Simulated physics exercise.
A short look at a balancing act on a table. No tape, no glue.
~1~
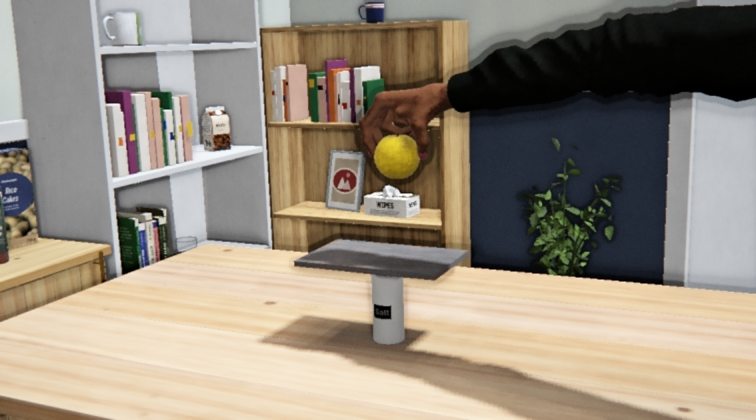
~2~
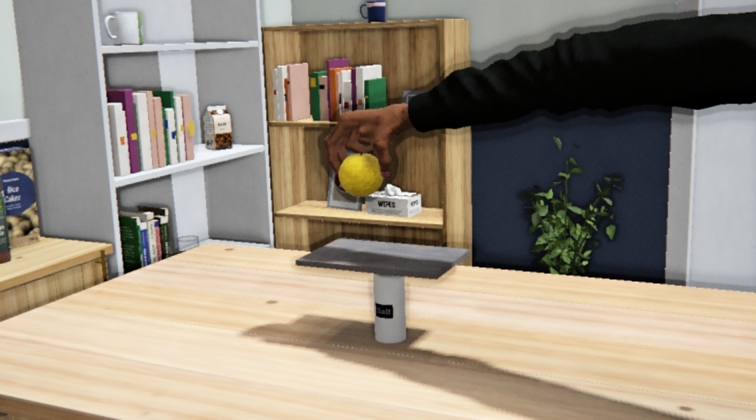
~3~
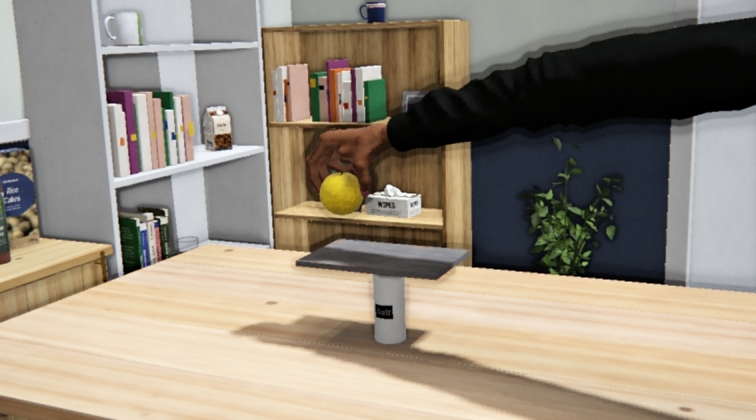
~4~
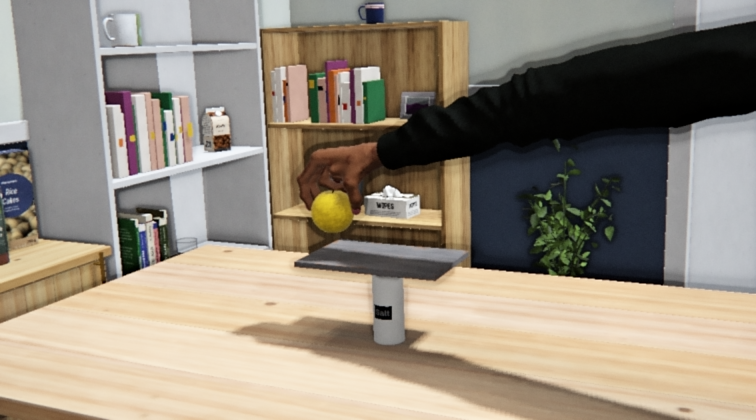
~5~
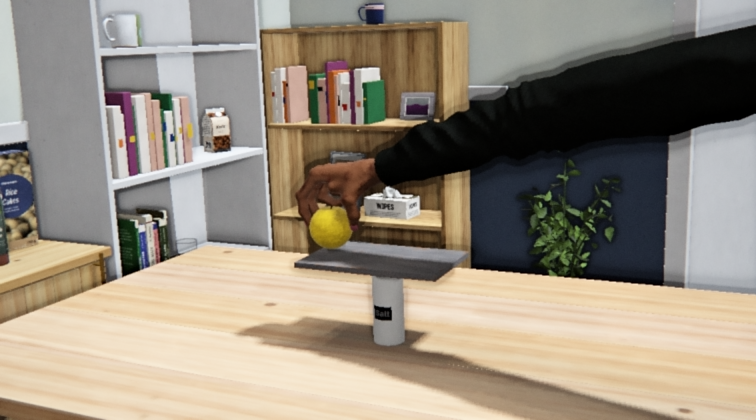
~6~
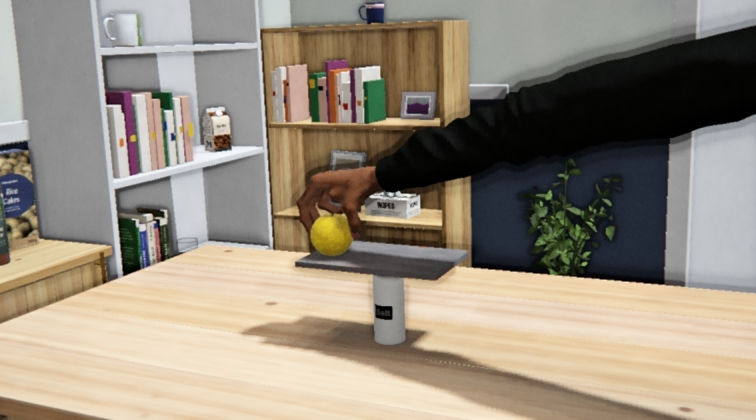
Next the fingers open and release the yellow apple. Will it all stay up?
Outcome: The stack comes apart.
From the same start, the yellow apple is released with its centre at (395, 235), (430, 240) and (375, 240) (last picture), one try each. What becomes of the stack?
In the first case it holds; in the second case it gives way; in the third case it holds.
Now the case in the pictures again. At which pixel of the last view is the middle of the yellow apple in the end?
Near (321, 317).
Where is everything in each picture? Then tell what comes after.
Still above its spot; yellow apple (397, 157); white shaker (388, 301), in the first frame.
Still above its spot; yellow apple (361, 175); white shaker (390, 300), in the second frame.
Still above its spot; yellow apple (341, 194); white shaker (389, 300), in the third frame.
Still above its spot; yellow apple (333, 211); white shaker (388, 301), in the fourth frame.
Still above its spot; yellow apple (331, 227); white shaker (388, 302), in the fifth frame.
Set down, still held; yellow apple (332, 235); white shaker (389, 301), in the sixth frame.
Then, 0.40 s after the last picture, yellow apple now fallen; grey board tipped 66° from how it was.
Then, 0.50 s after the last picture, grey board on its side.
Then, 0.80 s after the last picture, grey board now fallen.
Then, 1.00 s after the last picture, white shaker tipped 9° from how it was.
By the end, fallen, yellow apple and grey board; white shaker in place. Seen from the same camera at the end, yellow apple near (321, 317). The stack gives way.
